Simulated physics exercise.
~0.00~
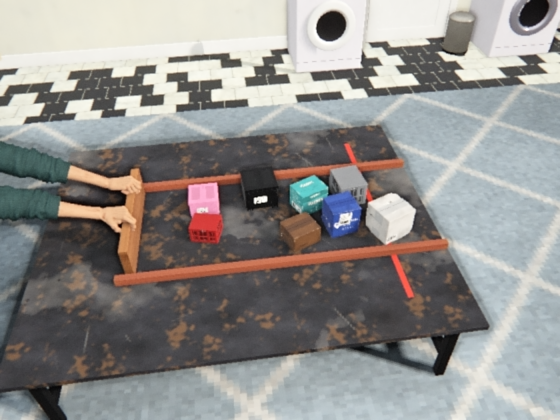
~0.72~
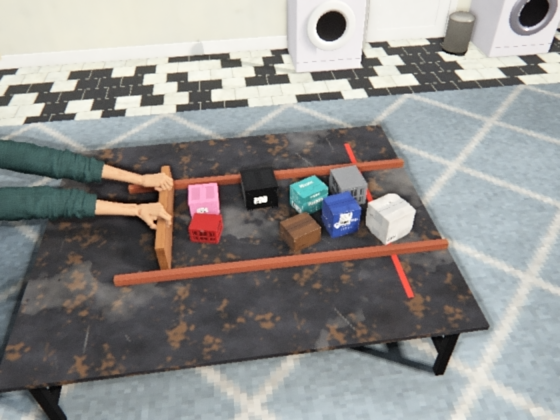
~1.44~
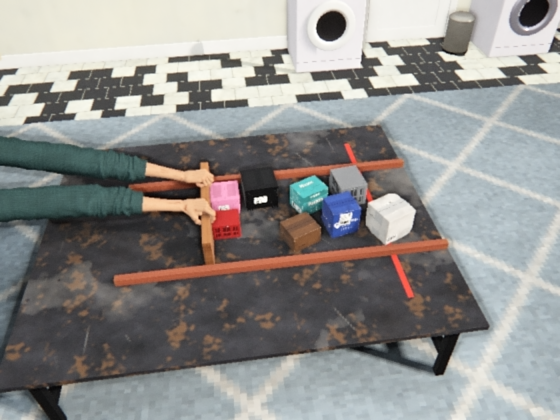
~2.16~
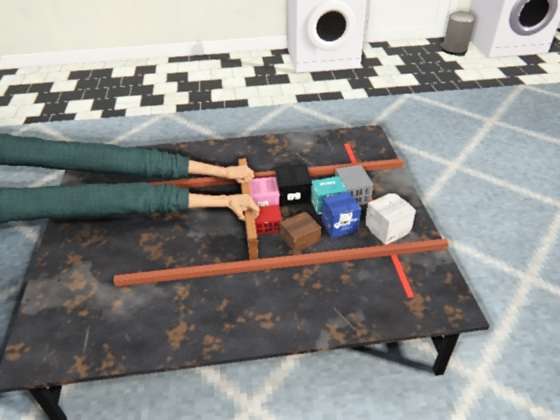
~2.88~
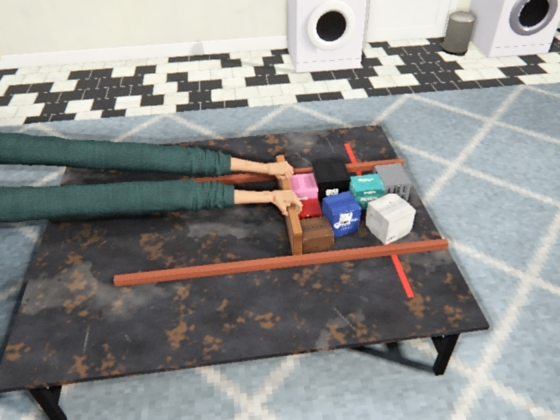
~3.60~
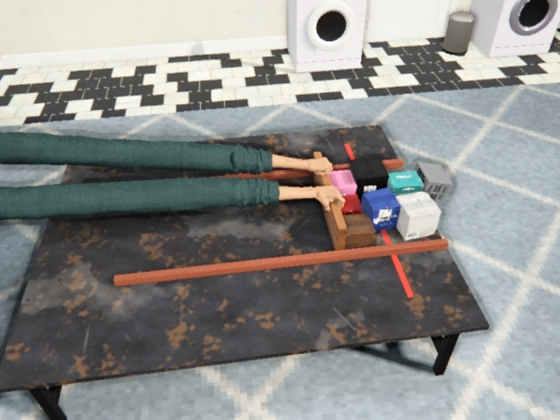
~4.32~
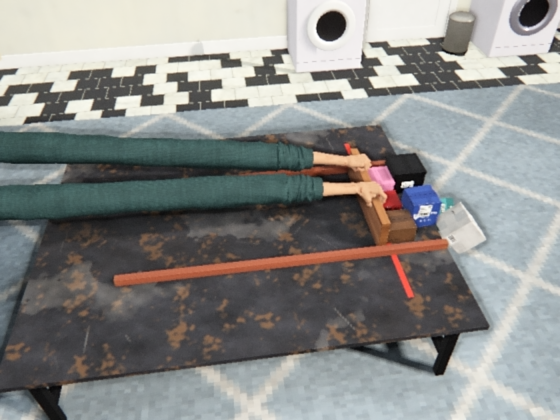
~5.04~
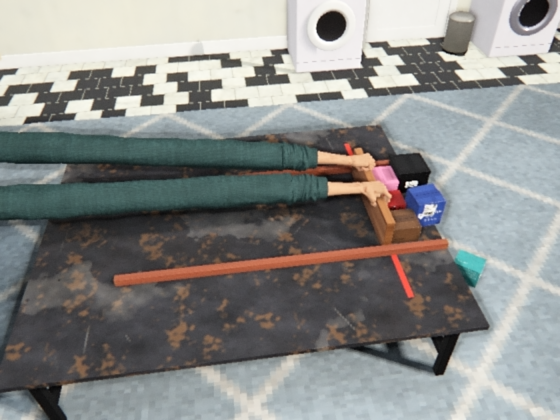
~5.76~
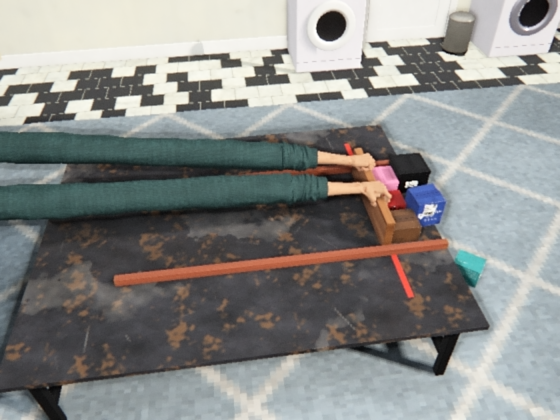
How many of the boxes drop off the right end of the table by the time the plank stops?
Three of them drop off, the grey, white and turquoise boxes, while the others stay up on the table in front of the plank.
